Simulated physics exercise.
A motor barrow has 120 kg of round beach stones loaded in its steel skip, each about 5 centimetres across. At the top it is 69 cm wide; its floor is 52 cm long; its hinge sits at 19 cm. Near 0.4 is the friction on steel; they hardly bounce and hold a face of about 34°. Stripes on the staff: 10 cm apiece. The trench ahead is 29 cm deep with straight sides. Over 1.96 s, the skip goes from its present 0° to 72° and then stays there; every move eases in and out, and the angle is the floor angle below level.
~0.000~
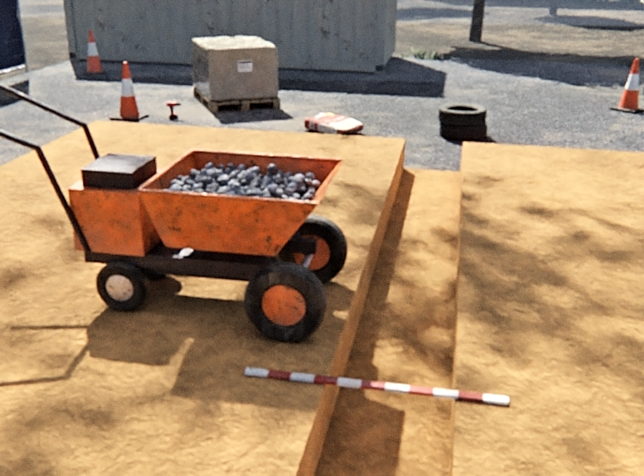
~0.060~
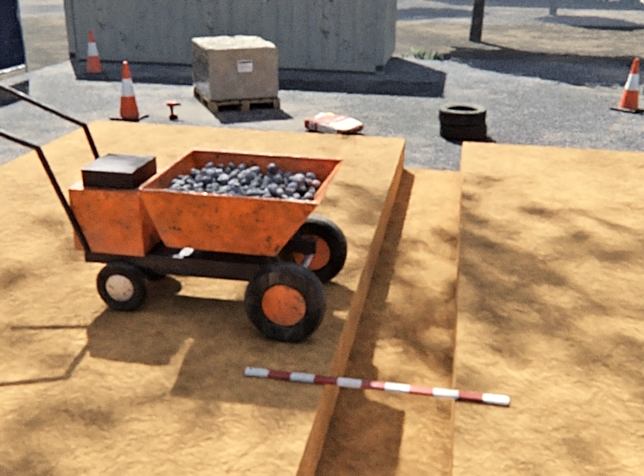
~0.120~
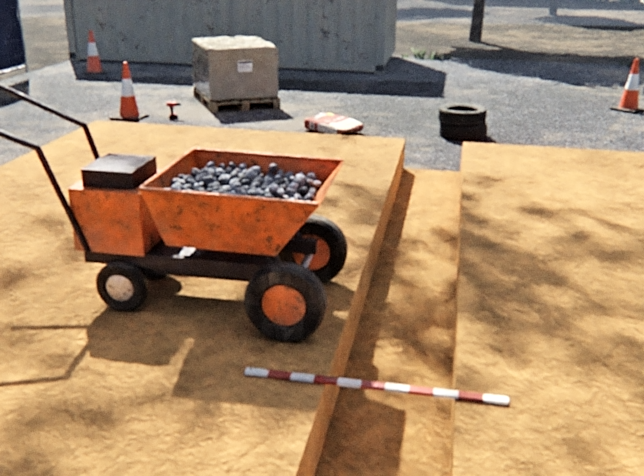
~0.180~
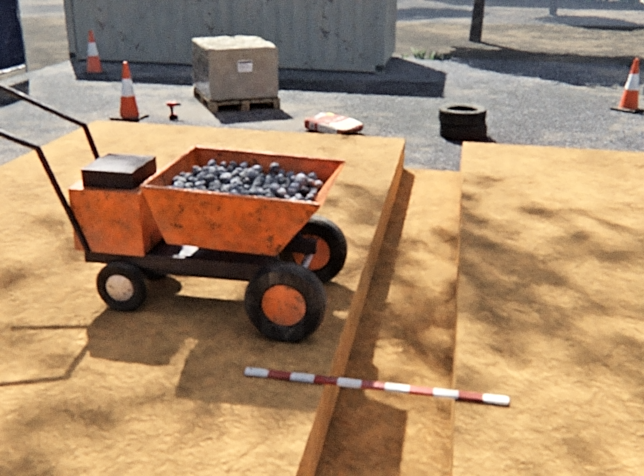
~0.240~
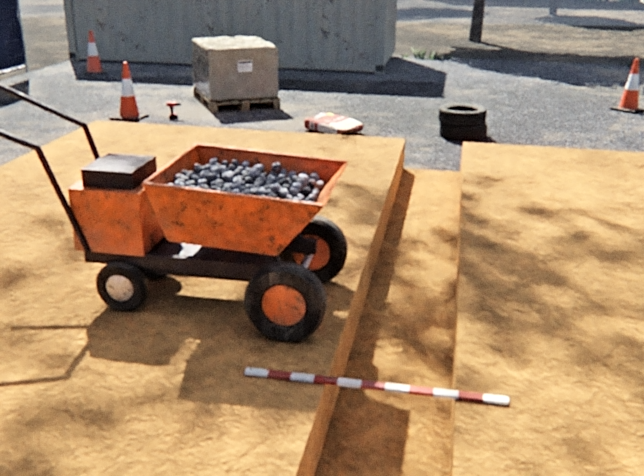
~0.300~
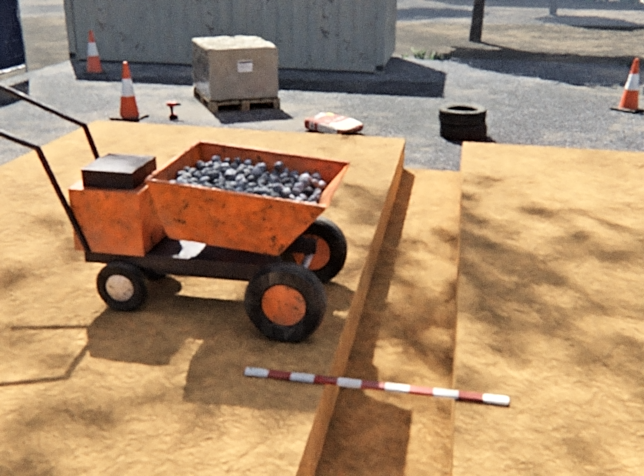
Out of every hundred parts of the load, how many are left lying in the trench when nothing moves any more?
Around 82 in every hundred.
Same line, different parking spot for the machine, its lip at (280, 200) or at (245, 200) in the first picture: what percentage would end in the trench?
The first start gives about 100 per cent, the second about 100.
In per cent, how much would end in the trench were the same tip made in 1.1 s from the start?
Expected share: Around 70%.
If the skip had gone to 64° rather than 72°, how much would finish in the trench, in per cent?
I'd guess some 90 in a hundred.
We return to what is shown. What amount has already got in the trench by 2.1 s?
Close to 55 per cent has got there by then.
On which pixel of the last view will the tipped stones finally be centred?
About (430, 359).
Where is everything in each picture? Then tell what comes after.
The first frame shows lip at (317, 204), floor tilted 0°, highest stones at (226, 178).
In the second frame, the skip is at 0°, its lip at (317, 204); the top of the load is at (227, 177); the stones move at 0.1 m/s on average.
The third frame shows lip at (318, 205), floor tilted 1°, highest stones at (228, 177); the stones move at 0.1 m/s on average.
In the fourth frame, the skip is at 2°, its lip at (320, 206); the top of the load is at (219, 176); the stones move at 0.2 m/s on average.
The fifth frame shows lip at (322, 207), floor tilted 3°, highest stones at (221, 175); the stones move at 0.2 m/s on average.
In the sixth frame, the skip is at 5°, its lip at (325, 208); the top of the load is at (216, 172); the stones move at 0.2 m/s on average.
After 1.5 s the floor is at 61°; 98 % in the skip, 2 % in the trench; the foremost stones are at (425, 298).
After 2.1 s the floor is at 72°; 32 % in the skip, 53 % in the trench, 16 % past the trench; the foremost stones are at (538, 321).
After 2.4 s the floor is at 72°; 12 % in the skip, 69 % in the trench, 19 % past the trench; the foremost stones are at (572, 320).
After 4.4 s the floor is at 72°; 0 % in the skip, 82 % in the trench, 18 % past the trench; the foremost stones are at (580, 318).
